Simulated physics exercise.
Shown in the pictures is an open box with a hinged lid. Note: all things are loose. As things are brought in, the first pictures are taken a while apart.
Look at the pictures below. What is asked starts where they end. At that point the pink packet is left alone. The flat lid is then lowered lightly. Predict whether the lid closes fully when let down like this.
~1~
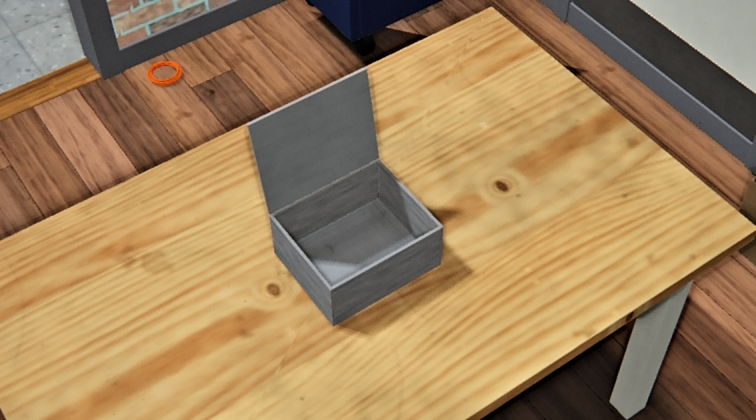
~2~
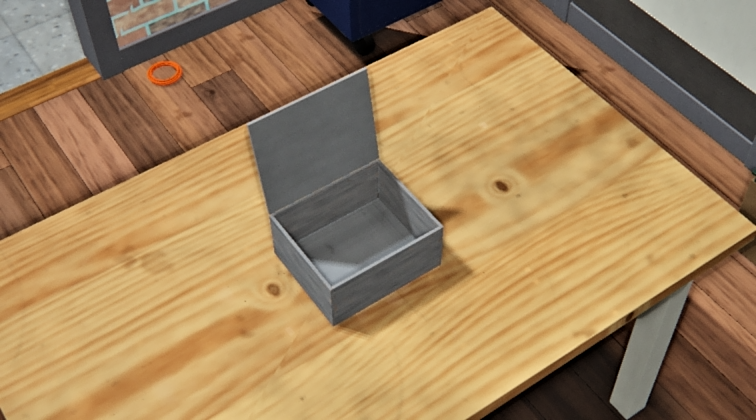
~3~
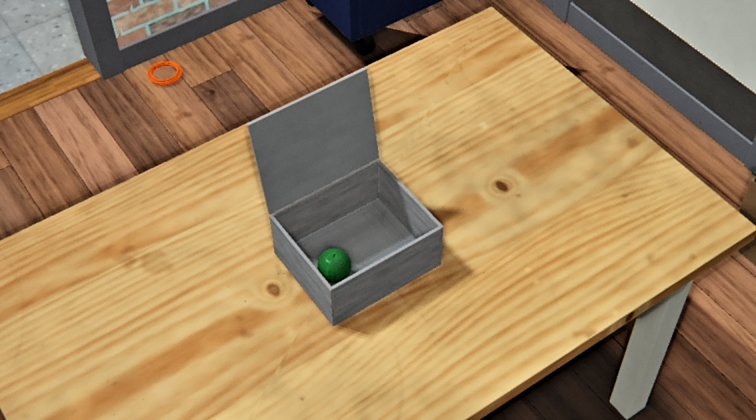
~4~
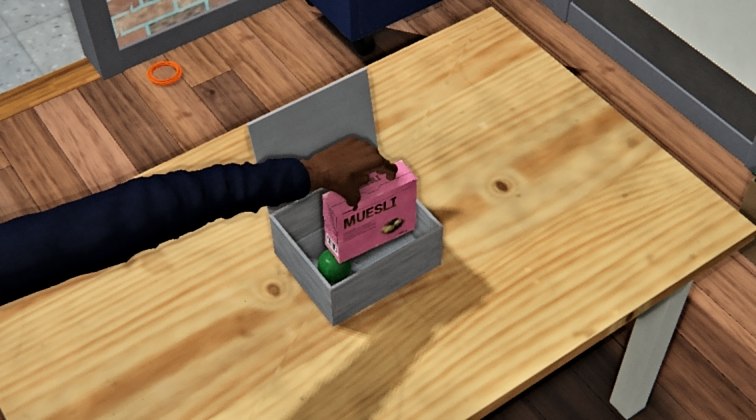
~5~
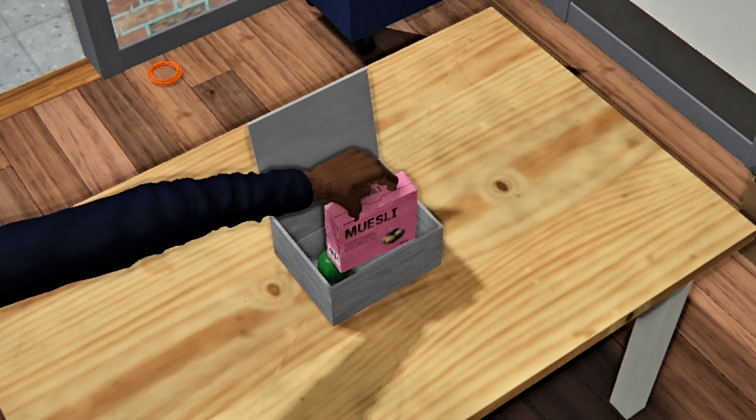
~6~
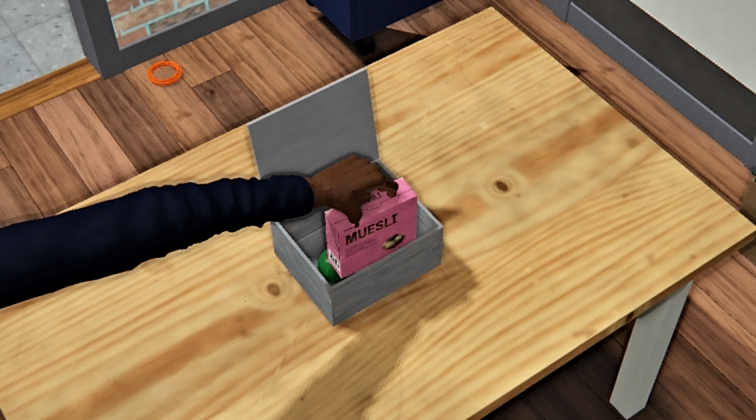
The lid finishes raised.
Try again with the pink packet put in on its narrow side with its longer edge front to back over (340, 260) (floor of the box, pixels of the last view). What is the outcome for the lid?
Result: Lid drops fully.
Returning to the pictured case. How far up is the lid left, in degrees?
Roughly 16 degrees above the rim.
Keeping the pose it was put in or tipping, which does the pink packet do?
Simply put, the pink packet remains unturned.
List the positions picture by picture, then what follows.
In the first picture, the last thing is not in view yet.
In the second picture, the last thing is not in view yet.
In the third picture, the last thing is not in view yet; green apple (334, 266).
In the fourth picture, on its way; pink packet (371, 212).
In the fifth picture, on its way; pink packet (372, 223).
In the sixth picture, in place under the hand; pink packet (372, 228).
Then, 0.90 s after the last picture, lid starting down; pink packet slid a little near (355, 255); green apple rolled about its own width.
Then, 1.60 s after the last picture, lid 59° above the rim; pink packet slid a little near (354, 254); green apple rolled about its own width.
At rest, lid 16° above the rim; moved from the start, pink packet and green apple. Seen from the same camera at the end, pink packet near (354, 254).
